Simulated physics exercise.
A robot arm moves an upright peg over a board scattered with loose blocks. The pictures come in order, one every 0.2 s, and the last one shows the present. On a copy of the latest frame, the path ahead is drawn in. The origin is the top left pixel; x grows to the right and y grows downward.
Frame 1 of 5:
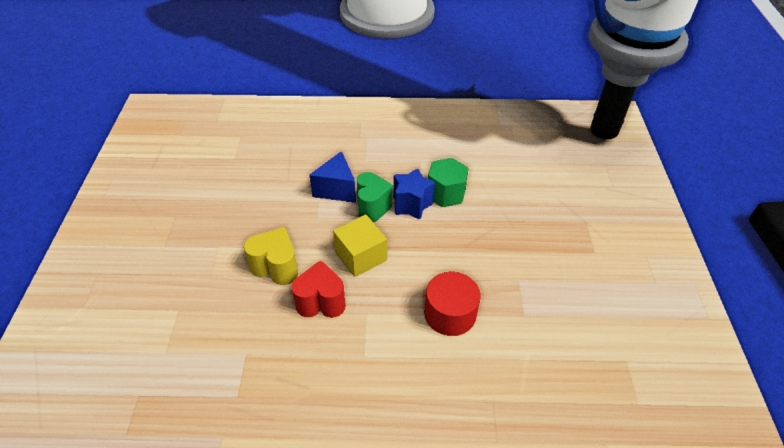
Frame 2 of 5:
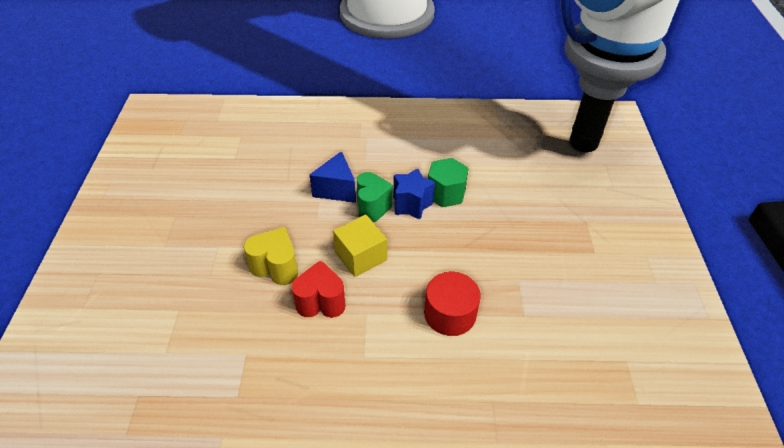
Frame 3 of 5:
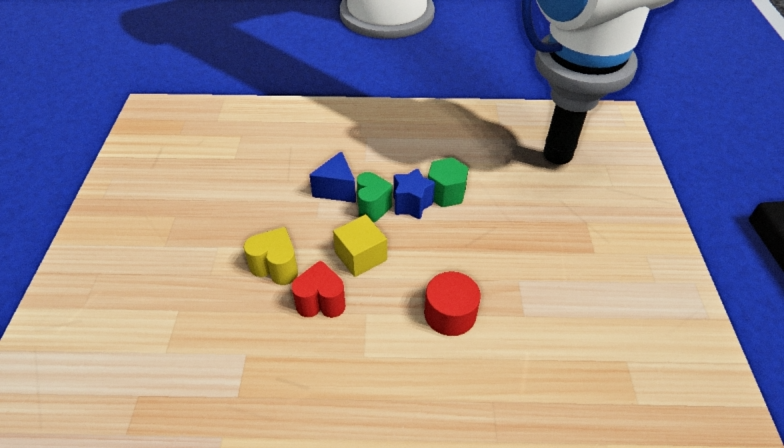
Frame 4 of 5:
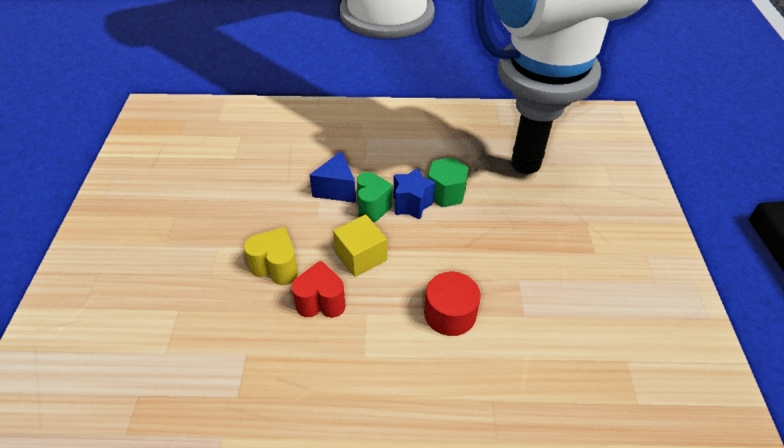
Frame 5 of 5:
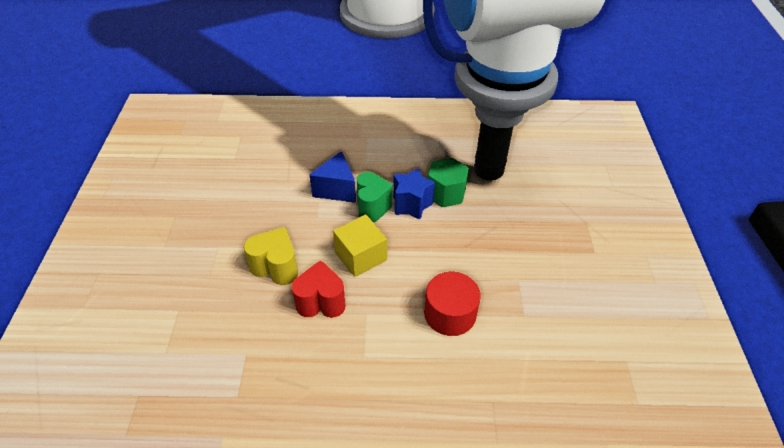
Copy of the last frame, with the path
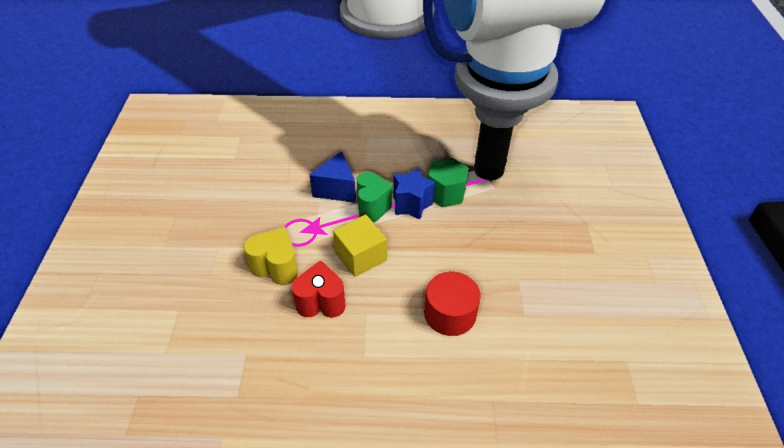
The clip shows a robot arm moving an upright black peg leftward and slightly nearer across a wooden board, from the far right corner to just beside the green six-sided block, while the scattered colored blocks stay still.
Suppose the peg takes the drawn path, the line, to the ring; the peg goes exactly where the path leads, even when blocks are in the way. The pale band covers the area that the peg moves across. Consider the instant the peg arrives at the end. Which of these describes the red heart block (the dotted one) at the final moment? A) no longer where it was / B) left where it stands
(A)
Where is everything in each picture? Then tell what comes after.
In the first picture, tip of the peg at (604, 131), middles of tops, red heart block at (318, 281), yellow square piece at (360, 234), green heart block at (372, 185), blue star-shaped block at (413, 182), green six-sided block at (449, 171).
In the second picture, peg at (583, 144), nothing pushed.
In the third picture, peg at (558, 156), nothing pushed.
In the fourth picture, peg at (526, 165), nothing pushed.
In the fifth picture, peg at (489, 171), red heart block at (318, 281), yellow square piece at (360, 234), green heart block at (372, 185), blue star-shaped block at (413, 182), green six-sided block at (449, 171).
The line goes in a line from (488, 179) to (299, 232); the dot is on the red heart block.
What follows on the original path. One third of the way, peg at (429, 189); yellow square piece at (353, 238), turned 20° anticlockwise; green heart block at (342, 195), turned 75° clockwise; blue star-shaped block at (375, 209); green six-sided block at (400, 190), turned 20° anticlockwise.
Two thirds of the way, peg at (365, 207); red heart block at (314, 300), turned 40° anticlockwise; yellow square piece at (324, 266), turned 50° anticlockwise; green heart block at (306, 196), turned 95° clockwise; blue star-shaped block at (311, 235), turned 20° anticlockwise; green six-sided block at (335, 211), turned 30° anticlockwise.
At the end, peg at (298, 225); red heart block at (317, 319), turned 75° anticlockwise; yellow square piece at (304, 287), turned 85° anticlockwise; green heart block at (269, 192), turned 145° clockwise; blue star-shaped block at (267, 267), turned 55° anticlockwise; green six-sided block at (273, 236), turned 60° anticlockwise.
